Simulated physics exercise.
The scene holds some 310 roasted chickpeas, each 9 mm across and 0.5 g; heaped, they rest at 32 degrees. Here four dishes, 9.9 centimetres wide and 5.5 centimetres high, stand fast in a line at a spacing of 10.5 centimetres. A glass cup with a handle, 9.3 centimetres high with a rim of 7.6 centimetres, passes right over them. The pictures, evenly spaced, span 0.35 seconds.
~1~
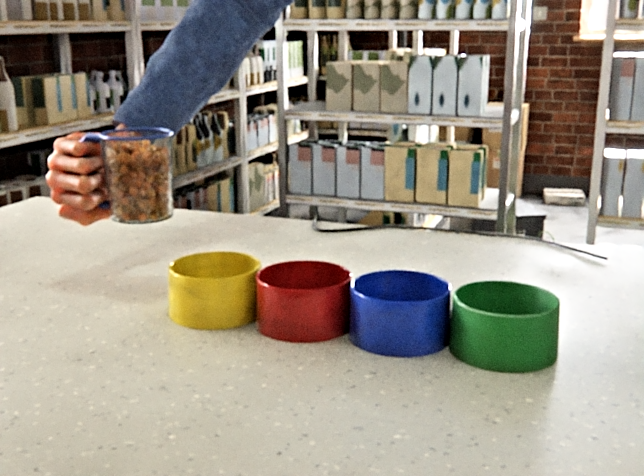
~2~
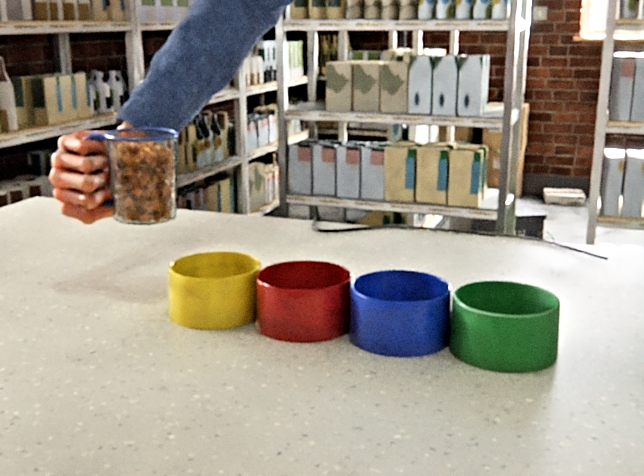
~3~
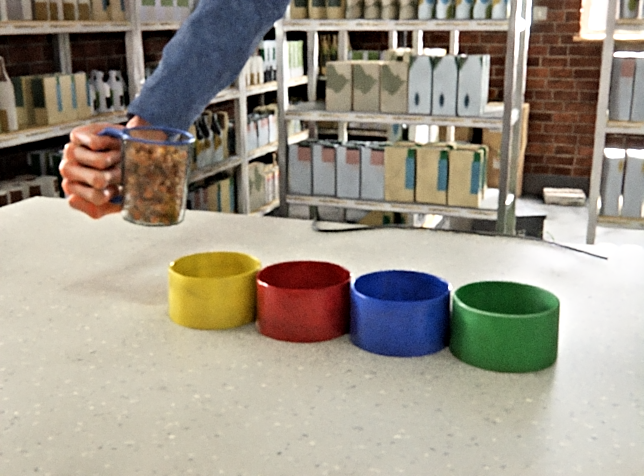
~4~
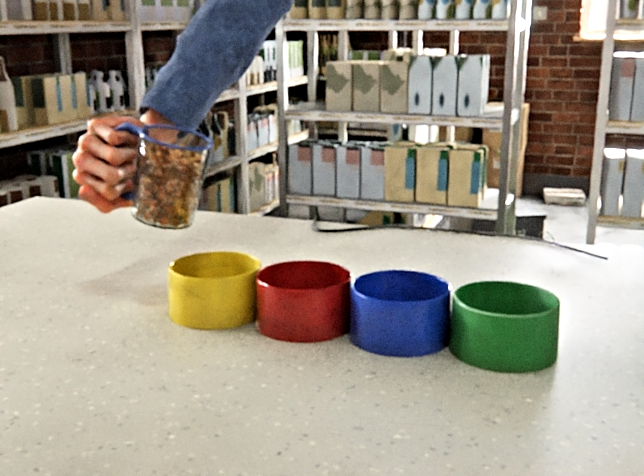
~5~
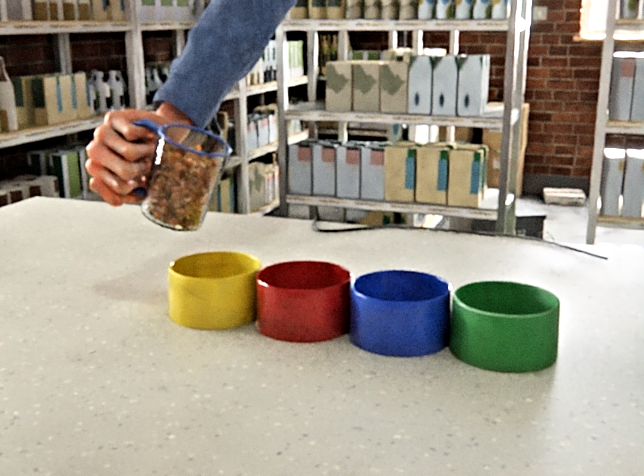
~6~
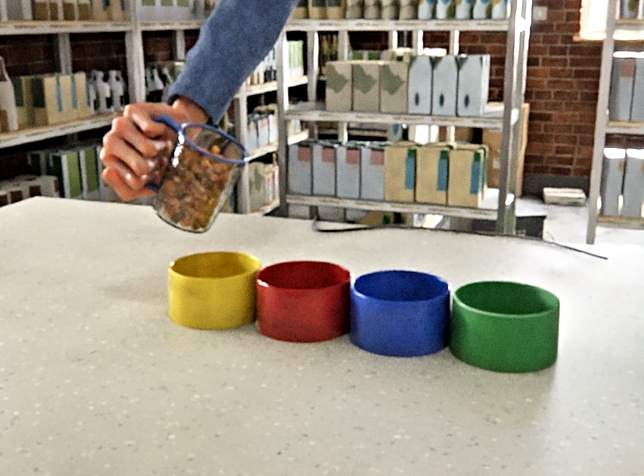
A hand gripping a clear cup of small brown pieces by its handle moves a short way right above a pale table, gradually tilting the cup rightward, while yellow, red, blue and green dishes stay still in a row.
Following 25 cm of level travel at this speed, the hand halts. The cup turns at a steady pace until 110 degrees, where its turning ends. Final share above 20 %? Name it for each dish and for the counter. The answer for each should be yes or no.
Red - no, blue - yes, green - no, yellow - no, counter - no.
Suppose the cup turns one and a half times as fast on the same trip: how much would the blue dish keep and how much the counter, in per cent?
That gives blue 90 with 0 for the counter.
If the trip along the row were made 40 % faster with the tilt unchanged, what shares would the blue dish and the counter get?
Result - blue dish: 100; counter: 0.
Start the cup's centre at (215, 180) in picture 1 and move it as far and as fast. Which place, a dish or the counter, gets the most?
Most of it lands at green.
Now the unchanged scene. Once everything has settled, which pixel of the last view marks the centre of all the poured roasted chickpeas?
Estimated resting centre: Around (406, 314).
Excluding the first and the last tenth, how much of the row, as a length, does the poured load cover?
It spans about 6 centimetres along the dishes.
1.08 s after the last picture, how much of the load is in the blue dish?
Estimate to date: Some 60 %.
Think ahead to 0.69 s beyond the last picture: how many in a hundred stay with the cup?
I'd put it at roughly 95 per cent.
Then, 0.42 s after the last picture, tilt 68 degrees; cup holds 100 %.
Then, 0.69 s after the last picture, tilt 93 degrees; cup holds 95 %.
Then, 1.08 s after the last picture, tilt 110 degrees; cup holds 40 %, blue 60 %.
In the end, red 0 %, blue 100 %, green 0 %, yellow 0 %, counter 0 %.
